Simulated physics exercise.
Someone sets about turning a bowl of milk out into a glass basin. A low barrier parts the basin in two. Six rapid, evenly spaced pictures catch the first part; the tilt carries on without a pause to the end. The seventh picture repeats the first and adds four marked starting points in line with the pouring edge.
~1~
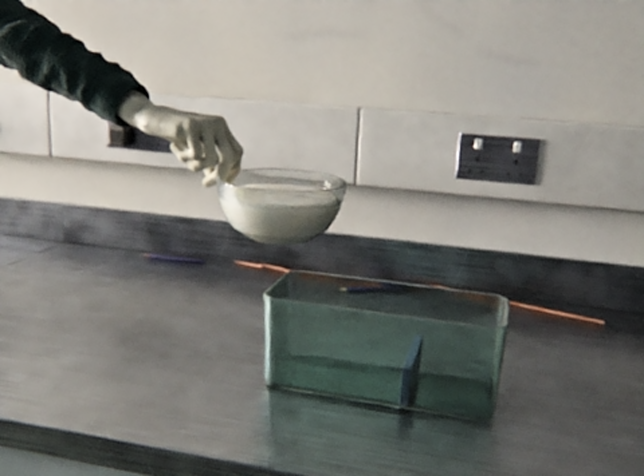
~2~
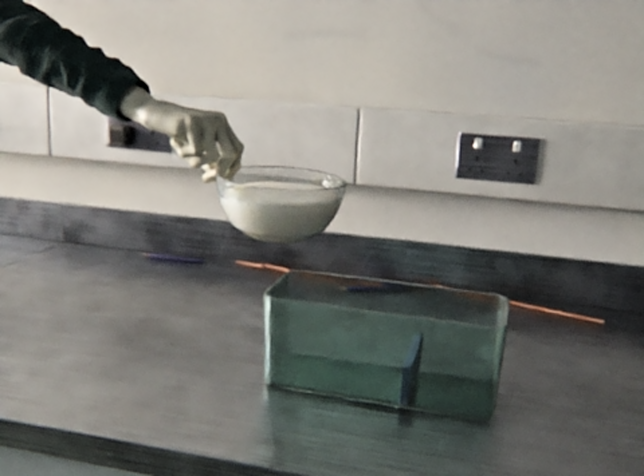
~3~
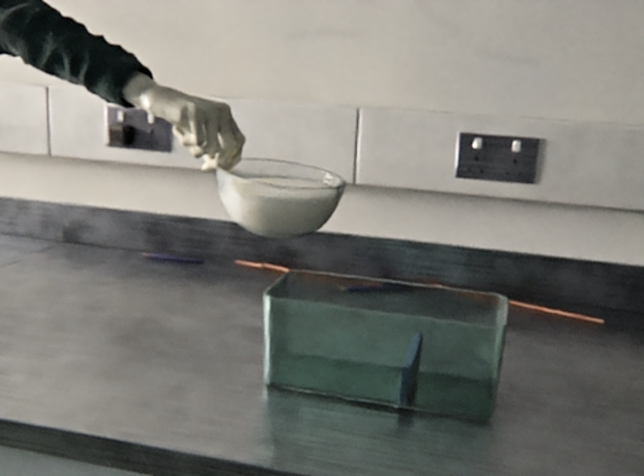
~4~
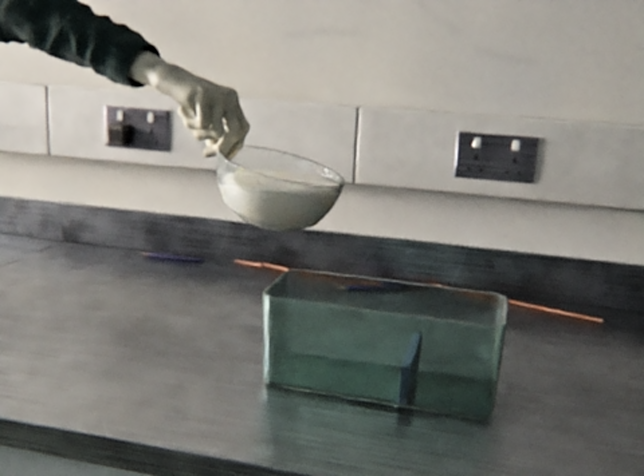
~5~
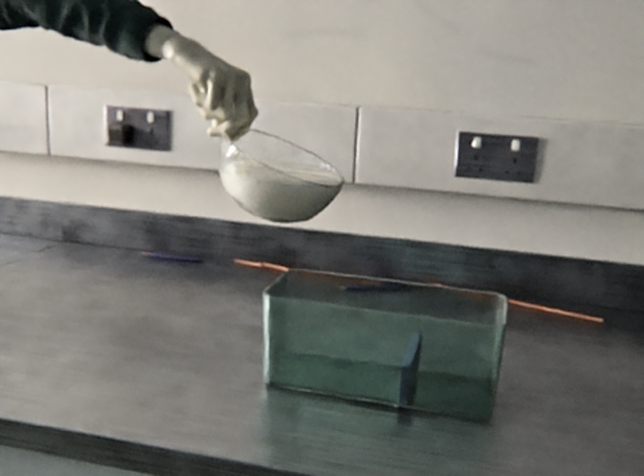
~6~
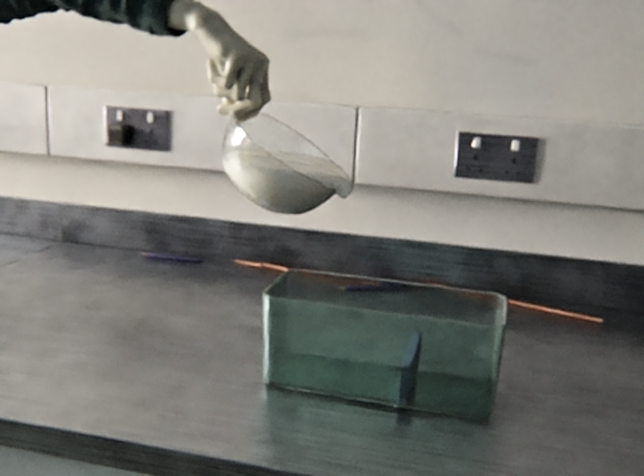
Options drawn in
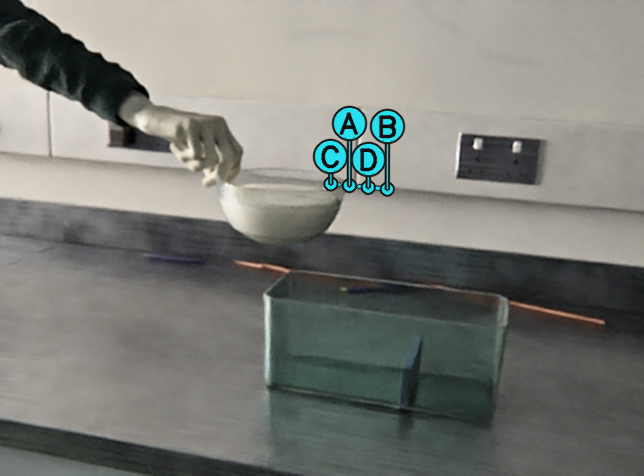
A hand tilts a glass bowl of milk rightward above a basin with a low barrier.
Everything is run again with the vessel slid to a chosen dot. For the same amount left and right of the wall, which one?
I would pick dot C.
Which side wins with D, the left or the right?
More ends on the right.
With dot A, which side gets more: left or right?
More ends on the right.
On the marked copy, A at (349, 185); B at (387, 189); C at (330, 183); D at (368, 187).
Choosing A, about 25 % ends left of the wall and 73 % right of it.
Choosing B, about 32 % ends left of the wall and 67 % right of it.
Choosing C, about 51 % ends left of the wall and 48 % right of it.
Choosing D, about 16 % ends left of the wall and 83 % right of it.
